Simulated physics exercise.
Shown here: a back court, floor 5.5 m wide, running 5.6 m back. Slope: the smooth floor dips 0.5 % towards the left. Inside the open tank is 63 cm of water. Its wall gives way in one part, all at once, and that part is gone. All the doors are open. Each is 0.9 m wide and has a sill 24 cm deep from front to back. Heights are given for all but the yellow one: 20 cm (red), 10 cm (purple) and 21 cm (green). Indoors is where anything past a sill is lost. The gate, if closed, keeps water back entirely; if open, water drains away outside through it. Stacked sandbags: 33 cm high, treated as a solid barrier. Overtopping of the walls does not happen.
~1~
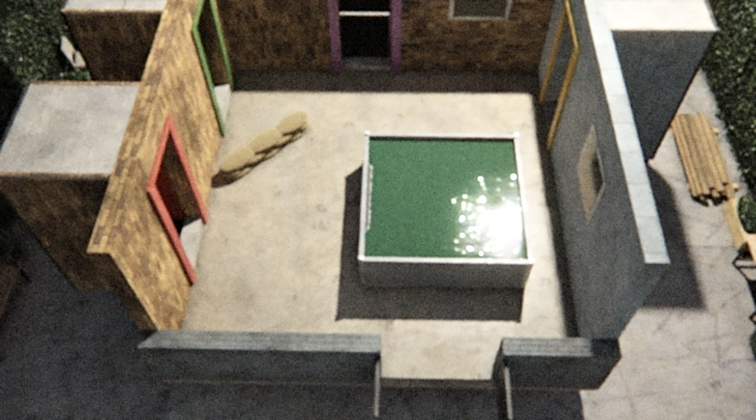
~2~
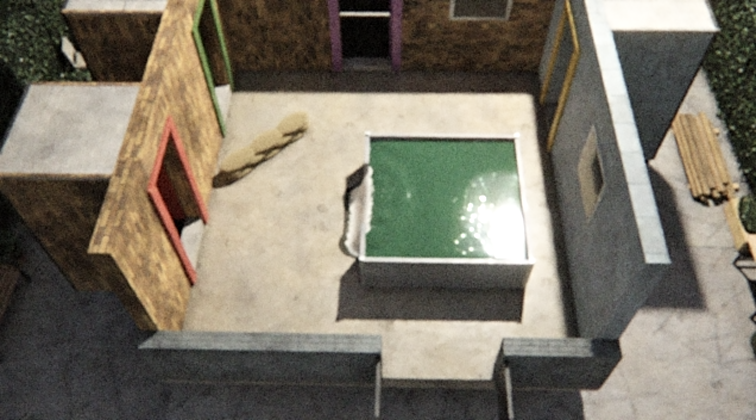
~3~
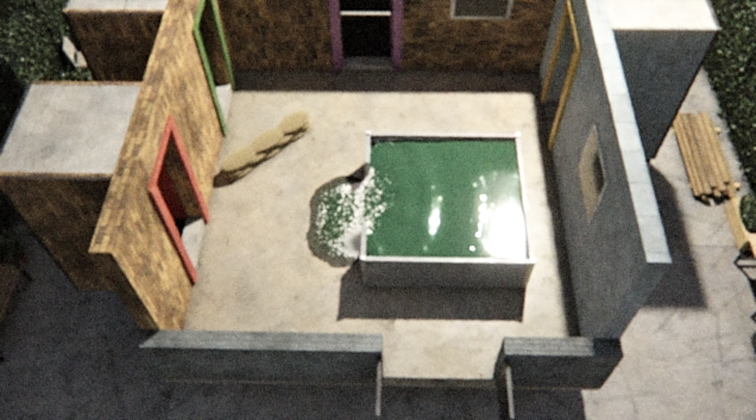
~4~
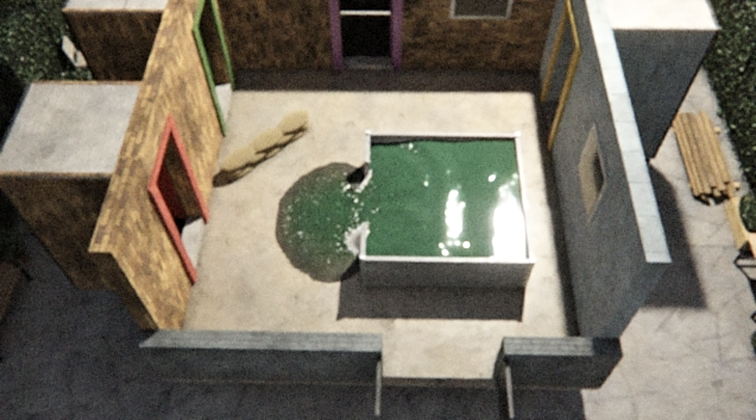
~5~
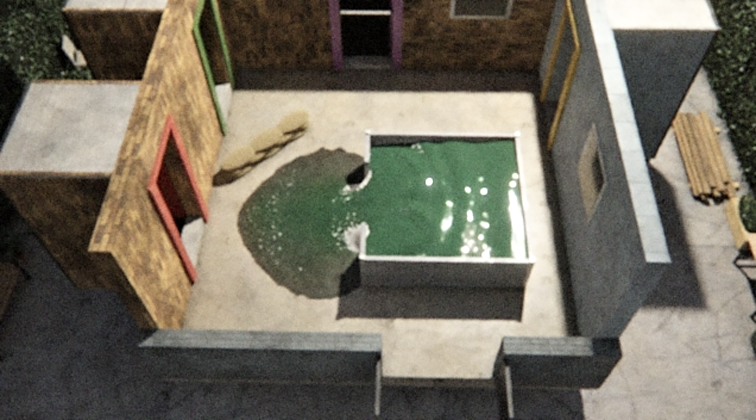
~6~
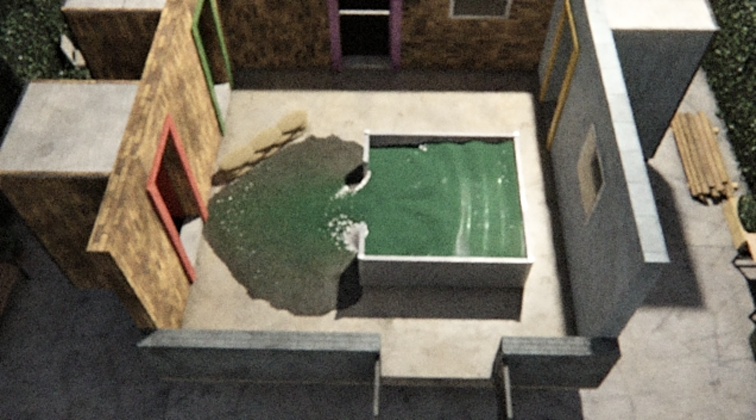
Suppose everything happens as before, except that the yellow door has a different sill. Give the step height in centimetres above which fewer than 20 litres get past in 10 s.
9 cm.
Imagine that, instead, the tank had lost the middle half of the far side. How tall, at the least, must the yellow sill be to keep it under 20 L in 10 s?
It should stand roughly 13.0 cm high.
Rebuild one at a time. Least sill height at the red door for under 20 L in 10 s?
Red door - some 29 centimetres.
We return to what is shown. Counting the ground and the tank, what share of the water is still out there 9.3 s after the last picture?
What remains is some 86 per cent of the water.
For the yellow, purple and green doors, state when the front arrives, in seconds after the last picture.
Yellow = 5.0 s, purple = 2.2 s, green = 0.8 s.
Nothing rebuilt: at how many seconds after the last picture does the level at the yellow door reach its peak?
6.5 s.
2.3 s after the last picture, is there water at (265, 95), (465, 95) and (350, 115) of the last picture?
One by one: Drenched, clear, drenched.
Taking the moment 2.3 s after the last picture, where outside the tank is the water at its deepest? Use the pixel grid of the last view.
(177, 355).
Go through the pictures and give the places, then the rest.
The first picture shows the open tank at (443, 197) is whole and still, 63 cm deep; the yellow door at (558, 81) is dry.
In the second picture, the gap is at (368, 211), the front 0.3 m out at (347, 250); the back of the open tank holds 63 cm.
In the third picture, the gap is at (368, 212), the front 0.8 m out at (313, 239); the back of the open tank holds 63 cm.
In the fourth picture, water pours out at (368, 212) and has run 1.3 m, to (282, 234); about 8 cm deep outside, 63 cm at the back.
In the fifth picture, the front is at (244, 227), 1.9 m from the gap at (368, 212); 3.4 m2 of floor is wet, 63 cm left at the back.
In the sixth picture, the front is at (204, 226), 2.5 m from the gap at (367, 210); 5.1 m2 of floor is wet, 60 cm left at the back; 3.2 m in a straight line remain to the yellow door at (558, 80).
Then, 0.7 s after the last picture water covers 25 % of the floor, deepest (40 cm) near (210, 195); it has not reached the yellow door.
Then, 2.3 s after the last picture water covers 55 % of the floor, deepest (40 cm) near (177, 355); it has not reached the yellow door.
Then, 9.3 s after the last picture water covers 95 % of the floor, deepest (14 cm) near (383, 98); 11 cm at the yellow door, 37 litres in over its 7 cm sill.
At the yellow door as built, the water peaked near 14 cm, 6.5 s after the last picture.
With a sill of 7 cm, 37 litres would have come in within the 10 s; with 10 cm, 14 litres. So under 20 litres takes about 9 cm.
